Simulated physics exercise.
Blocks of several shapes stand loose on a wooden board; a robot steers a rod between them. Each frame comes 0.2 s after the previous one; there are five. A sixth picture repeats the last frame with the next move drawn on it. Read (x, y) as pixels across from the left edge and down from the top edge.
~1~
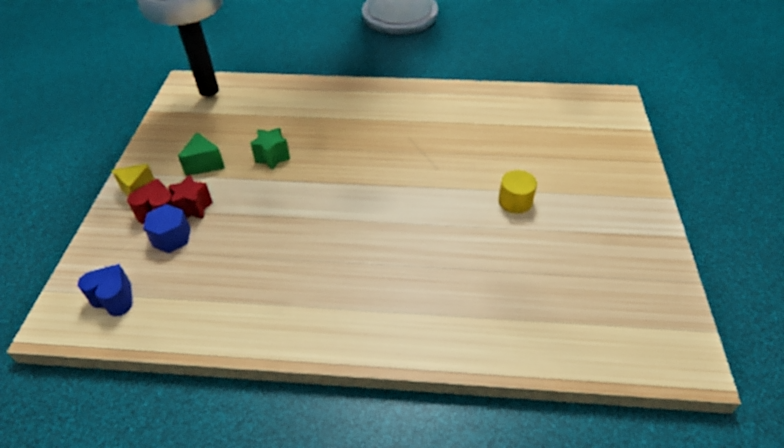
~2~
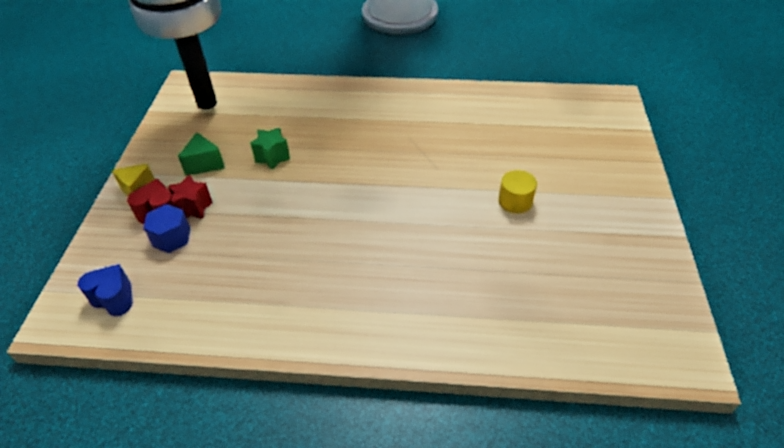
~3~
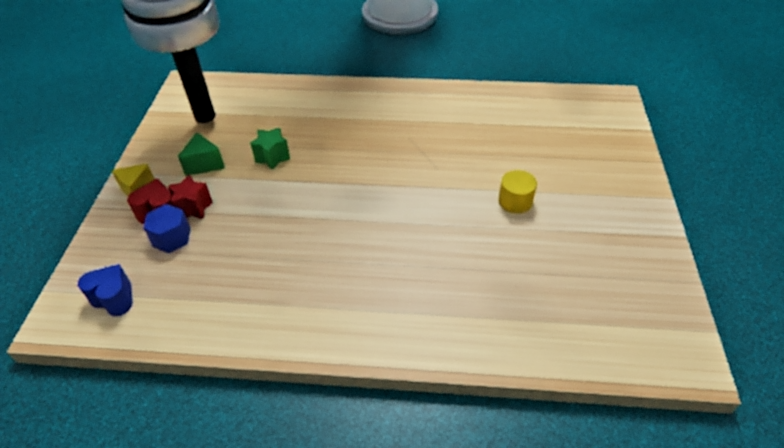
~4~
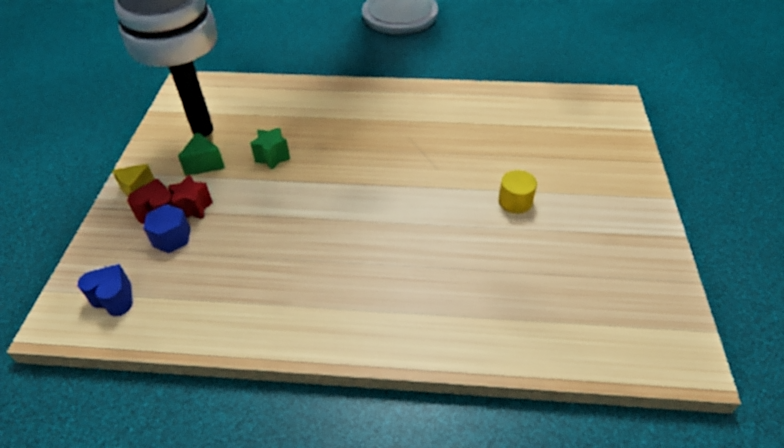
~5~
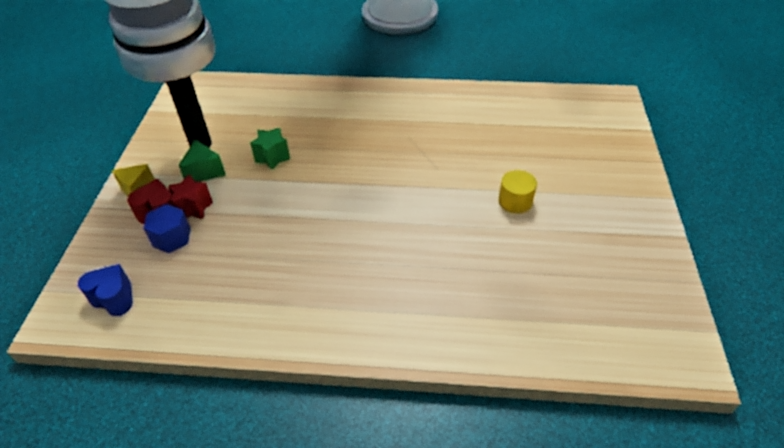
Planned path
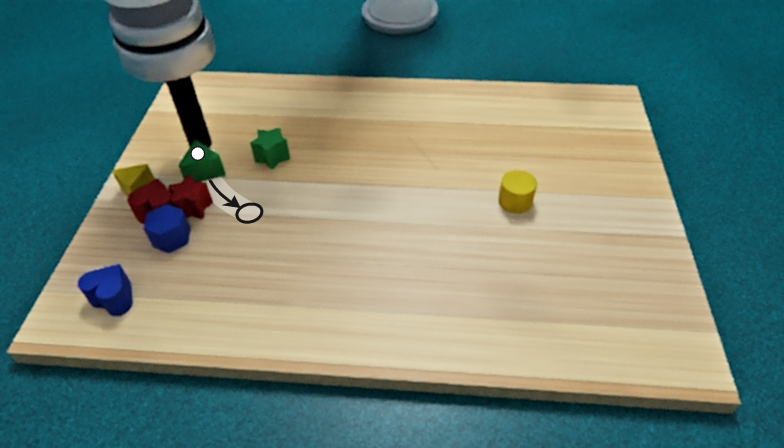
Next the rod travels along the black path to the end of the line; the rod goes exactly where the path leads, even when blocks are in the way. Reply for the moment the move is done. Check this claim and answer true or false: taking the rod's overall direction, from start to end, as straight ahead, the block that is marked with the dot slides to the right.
The statement is correct.
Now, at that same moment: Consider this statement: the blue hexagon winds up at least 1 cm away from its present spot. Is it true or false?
Answer: True.
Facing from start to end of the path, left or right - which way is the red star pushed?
Over to the right.
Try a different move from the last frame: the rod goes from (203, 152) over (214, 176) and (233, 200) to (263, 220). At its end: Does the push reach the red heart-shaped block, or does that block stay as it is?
It stays.
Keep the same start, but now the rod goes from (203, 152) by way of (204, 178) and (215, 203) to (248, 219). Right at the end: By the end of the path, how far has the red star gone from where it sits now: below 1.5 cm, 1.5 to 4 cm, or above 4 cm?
Shift of over 4 cm.
Drawn move, from (203, 152) through (208, 175) and (223, 196) to (249, 213); the dot is on the green triangle.
What follows on the original path. One third of the way, rod at (205, 169); blue hexagon at (160, 223); red star at (187, 203), turned 35° clockwise; green triangle at (203, 179).
Two thirds of the way, rod at (221, 190); blue hexagon at (149, 238); red star at (183, 225), turned 60° clockwise; green triangle at (211, 203), turned 20° clockwise.
At the end, rod at (247, 206); red heart-shaped block still; blue hexagon at (148, 239), turned 10° clockwise; red star at (183, 228), turned 70° clockwise; green triangle at (219, 216), turned 65° clockwise.
